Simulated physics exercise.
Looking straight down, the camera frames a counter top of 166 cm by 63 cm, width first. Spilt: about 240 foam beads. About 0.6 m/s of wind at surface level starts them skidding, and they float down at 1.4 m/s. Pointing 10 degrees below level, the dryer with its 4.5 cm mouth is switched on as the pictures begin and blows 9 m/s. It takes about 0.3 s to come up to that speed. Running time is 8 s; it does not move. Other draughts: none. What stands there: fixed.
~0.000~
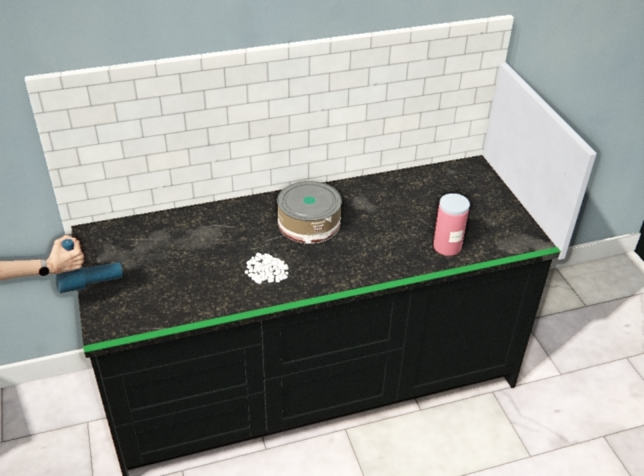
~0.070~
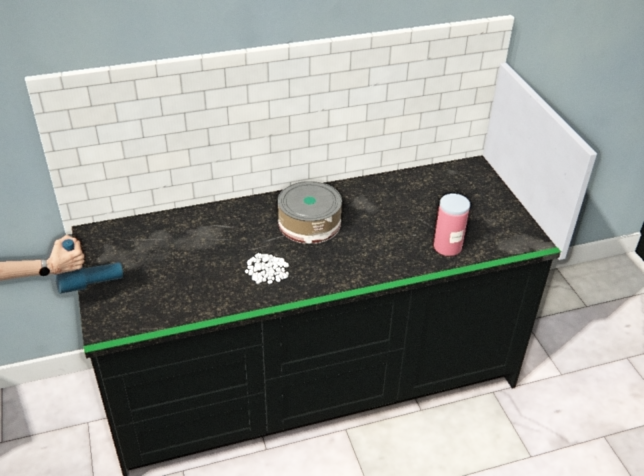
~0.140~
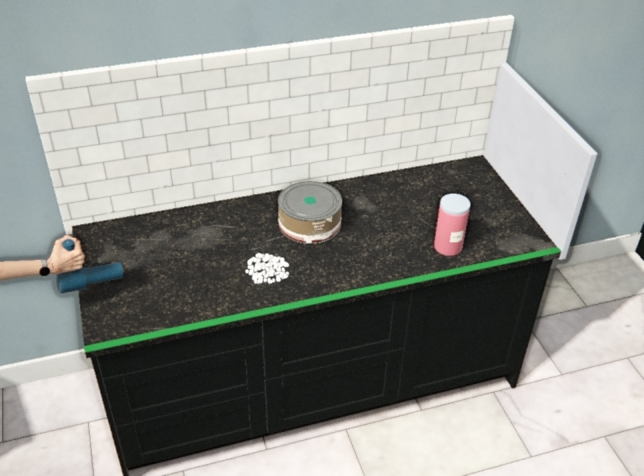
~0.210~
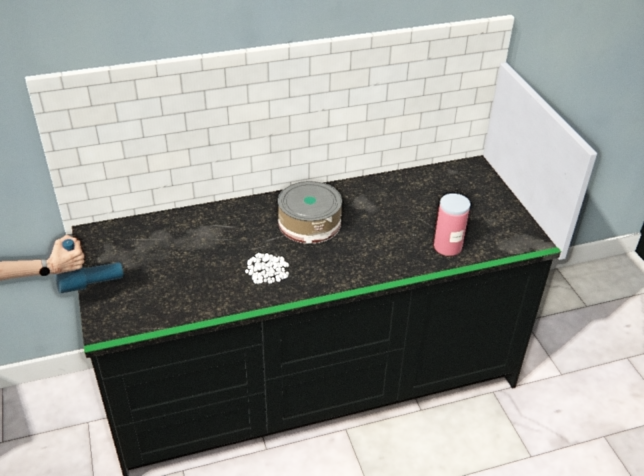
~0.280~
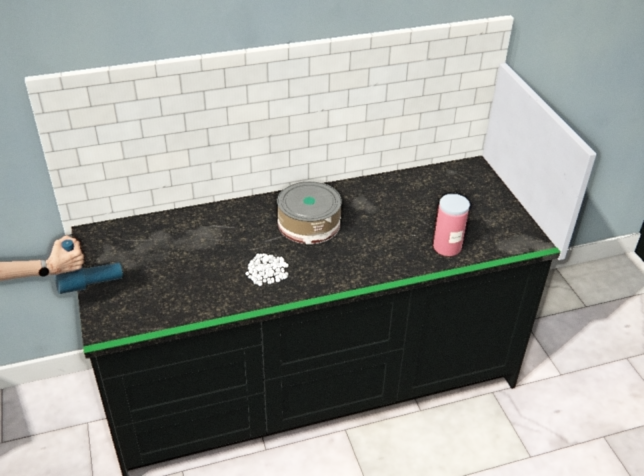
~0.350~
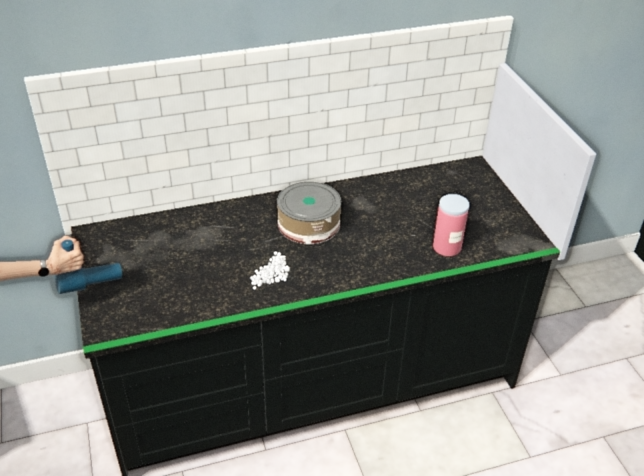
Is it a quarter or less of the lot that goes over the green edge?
No, it is more than a quarter.
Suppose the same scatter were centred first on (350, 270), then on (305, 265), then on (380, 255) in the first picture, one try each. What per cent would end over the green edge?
First try 90 %, second 90 %, third 90 %.
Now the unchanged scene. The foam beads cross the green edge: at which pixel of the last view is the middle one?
The halfway point of the crossings is around (425, 281) in the last picture.
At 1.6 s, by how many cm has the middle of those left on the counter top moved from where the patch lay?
About 50 cm.
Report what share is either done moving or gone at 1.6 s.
Near 15 %.
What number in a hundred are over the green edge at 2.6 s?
Close to 90 %.
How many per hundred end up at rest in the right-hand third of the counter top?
Around 4 per cent.
After 1.6 s, 18 % are over the green edge; the middle of those still in play is near (408, 275); 14 % have settled or left.
After 2.6 s, 90 % are over the green edge; 86 % have settled or left.
After 4.4 s, 95 % are over the green edge; 95 % have settled or left.
After 8.0 s, at the end, 96 % are over the green edge.
